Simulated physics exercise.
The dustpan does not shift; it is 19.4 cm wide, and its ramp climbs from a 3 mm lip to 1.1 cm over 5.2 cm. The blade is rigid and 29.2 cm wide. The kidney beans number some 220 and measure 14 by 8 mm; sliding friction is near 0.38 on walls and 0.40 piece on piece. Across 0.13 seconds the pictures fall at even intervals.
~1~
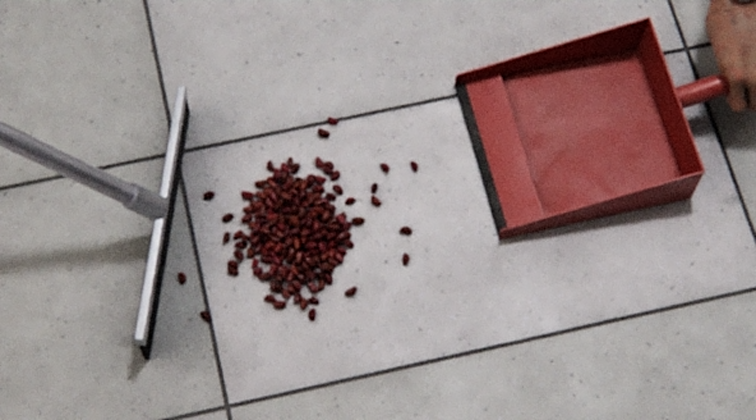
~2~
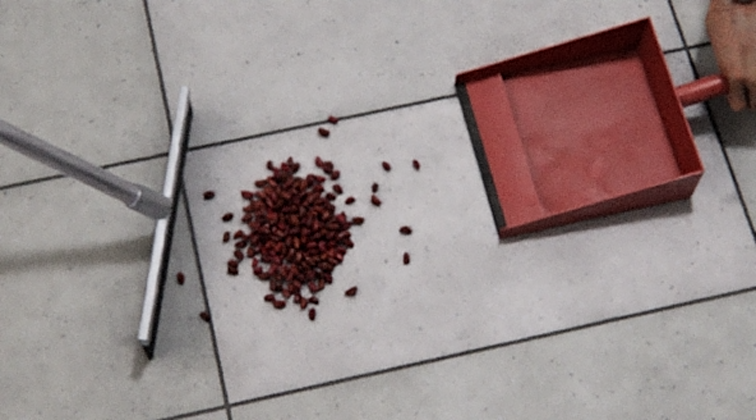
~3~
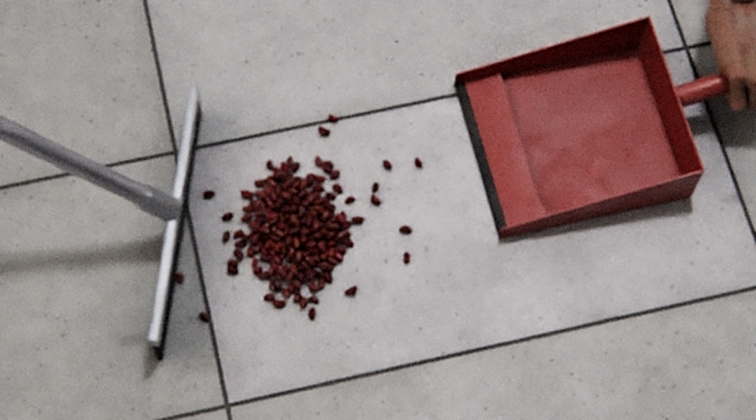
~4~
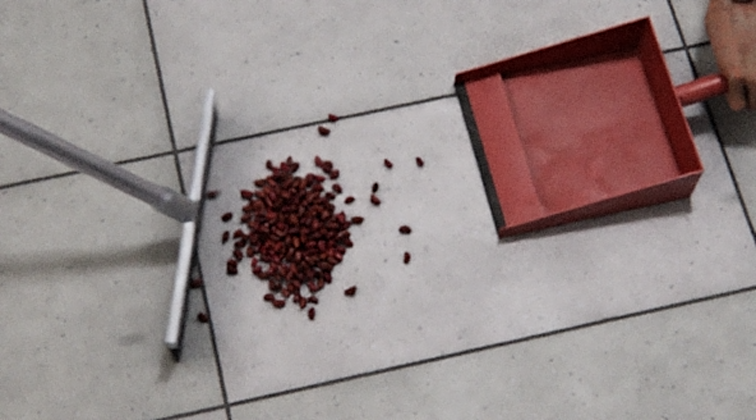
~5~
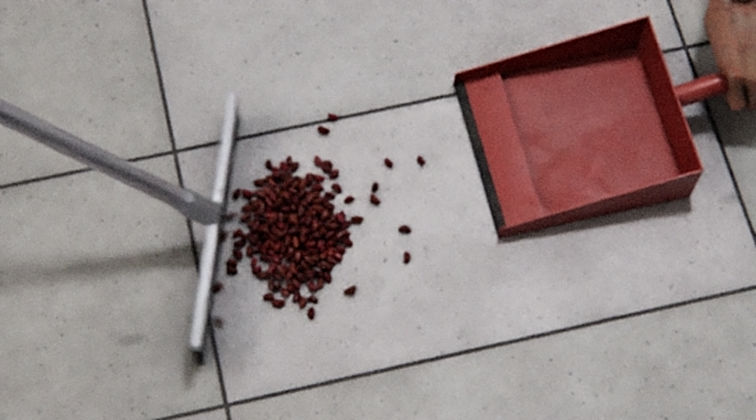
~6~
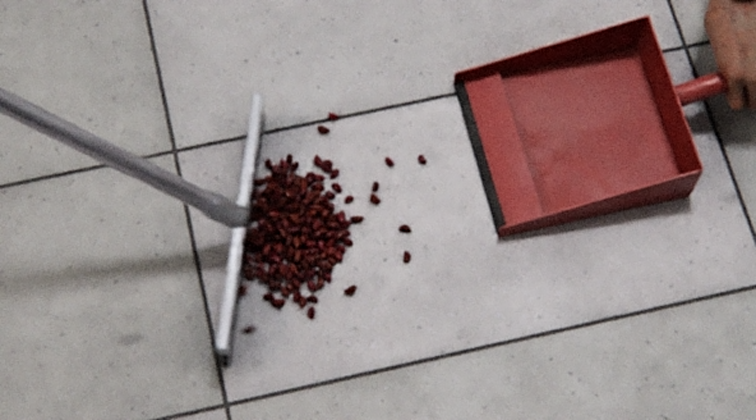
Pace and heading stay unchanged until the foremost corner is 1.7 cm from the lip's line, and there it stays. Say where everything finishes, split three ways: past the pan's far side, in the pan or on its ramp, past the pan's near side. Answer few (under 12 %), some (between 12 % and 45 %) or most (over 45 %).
Far side: Few, pan: Some, near side: Most.
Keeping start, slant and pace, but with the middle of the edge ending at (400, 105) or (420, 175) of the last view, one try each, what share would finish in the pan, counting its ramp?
Close to 10 and 25 in a hundred, in that order.
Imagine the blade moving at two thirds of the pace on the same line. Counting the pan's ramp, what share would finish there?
About 10 per cent.
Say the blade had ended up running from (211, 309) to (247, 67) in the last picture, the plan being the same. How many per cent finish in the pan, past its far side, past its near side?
That ends as pan 10, far 0, and near 35.
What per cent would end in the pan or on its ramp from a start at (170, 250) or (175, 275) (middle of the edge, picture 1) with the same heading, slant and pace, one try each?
Roughly 15 % and 15 %.
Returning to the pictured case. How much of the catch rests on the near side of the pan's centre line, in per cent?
I'd put it near 90 per cent.
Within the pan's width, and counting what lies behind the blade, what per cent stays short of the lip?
Share there: About 20 %.
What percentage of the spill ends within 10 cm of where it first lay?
That share is some 0 percent.
Then, 0.12 s after the last picture, middle of the blade 15 cm from the lip; 0 % over the lip, far side 0 %, near side 30 %.
Then, 0.20 s after the last picture, middle of the blade 8 cm from the lip; 0 % over the lip, far side 0 %, near side 50 %.
Then, 0.41 s after the last picture, middle of the blade 6 cm from the lip; 15 % over the lip, far side 0 %, near side 60 %.
In the end, far side 0 %, pan 15 %, near side 60 %, in front of the lip or behind the blade 20 %.
